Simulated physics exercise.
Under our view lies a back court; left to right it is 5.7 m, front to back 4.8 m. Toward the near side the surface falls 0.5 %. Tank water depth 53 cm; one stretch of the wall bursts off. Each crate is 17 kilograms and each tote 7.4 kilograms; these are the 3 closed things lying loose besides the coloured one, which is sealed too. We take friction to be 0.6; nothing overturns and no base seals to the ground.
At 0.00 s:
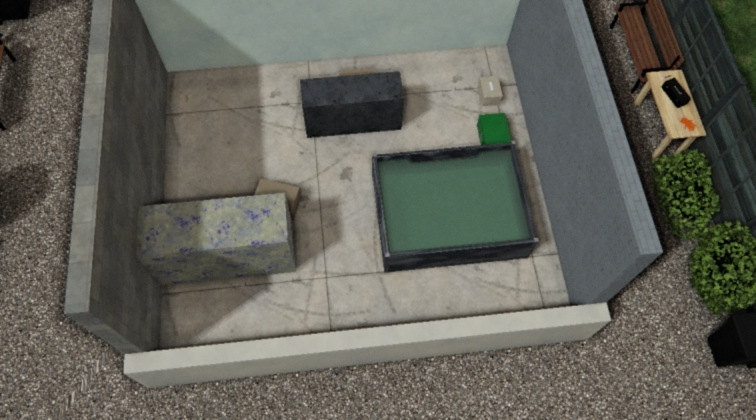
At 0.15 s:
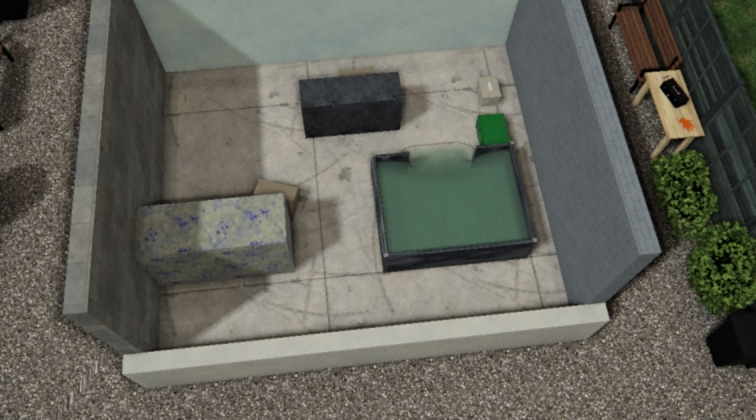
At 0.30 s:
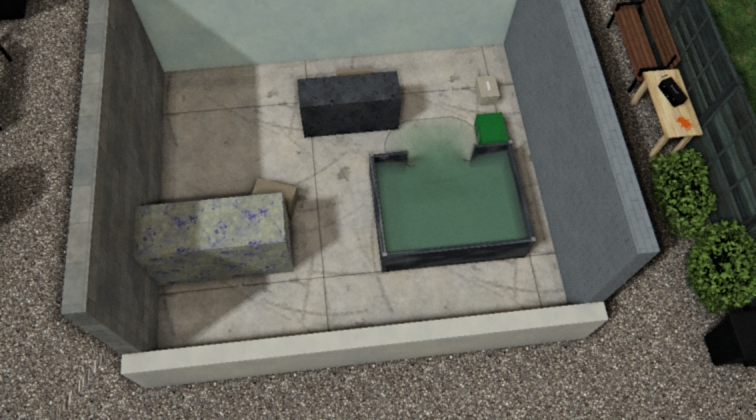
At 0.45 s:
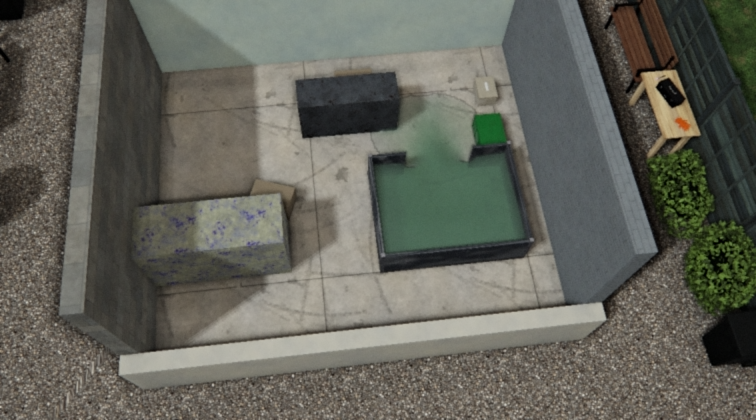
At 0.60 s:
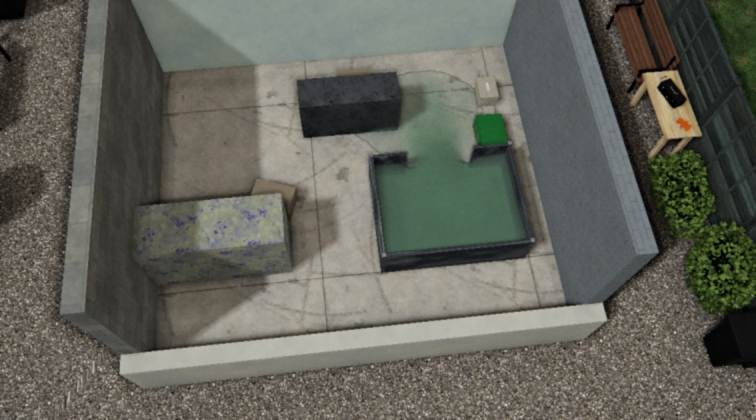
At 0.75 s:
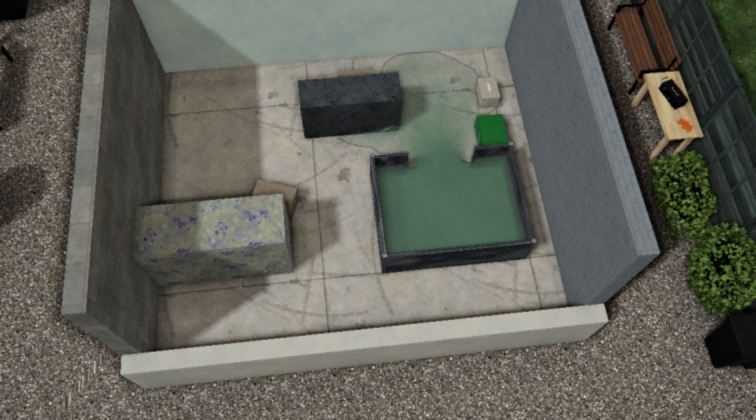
Green-tinted water spilling through a gap in the far side of a dark tank, spreading across a walled concrete court.
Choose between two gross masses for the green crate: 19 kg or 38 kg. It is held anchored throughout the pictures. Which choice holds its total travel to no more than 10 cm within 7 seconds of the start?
Of the two, only the bigger does it.
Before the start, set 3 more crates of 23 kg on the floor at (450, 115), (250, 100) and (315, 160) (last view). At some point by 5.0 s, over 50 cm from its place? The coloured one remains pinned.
In the given order, I'd say greater, smaller, smaller.
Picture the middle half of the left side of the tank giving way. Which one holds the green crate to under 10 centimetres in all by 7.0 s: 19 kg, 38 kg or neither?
In that case the lighter mass suffices.
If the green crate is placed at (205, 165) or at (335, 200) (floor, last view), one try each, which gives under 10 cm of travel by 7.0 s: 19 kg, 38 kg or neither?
In turn: Only the larger holds; either load holds.
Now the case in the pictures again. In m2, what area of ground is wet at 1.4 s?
Somewhere around 8.5 m2, roughly.
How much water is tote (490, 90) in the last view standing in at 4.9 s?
I'd say some 11 cm.
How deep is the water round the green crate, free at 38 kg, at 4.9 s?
11 cm, roughly.
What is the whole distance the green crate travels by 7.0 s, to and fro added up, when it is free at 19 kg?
It covers about 100 cm altogether.
After 1.4 s the green crate would be 3 cm from its start with 19 kg and 0 cm from its start with 38 kg; 3 cm of water round it then.
After 3.1 s the green crate would be 13 cm from its start with 19 kg and 0 cm from its start with 38 kg; 10 cm of water round it then.
After 4.9 s the green crate would be 40 cm from its start with 19 kg and 0 cm from its start with 38 kg; 11 cm of water round it then.
After 7.0 s the green crate would be 73 cm from its start with 19 kg and 0 cm from its start with 38 kg; 9 cm of water round it then.
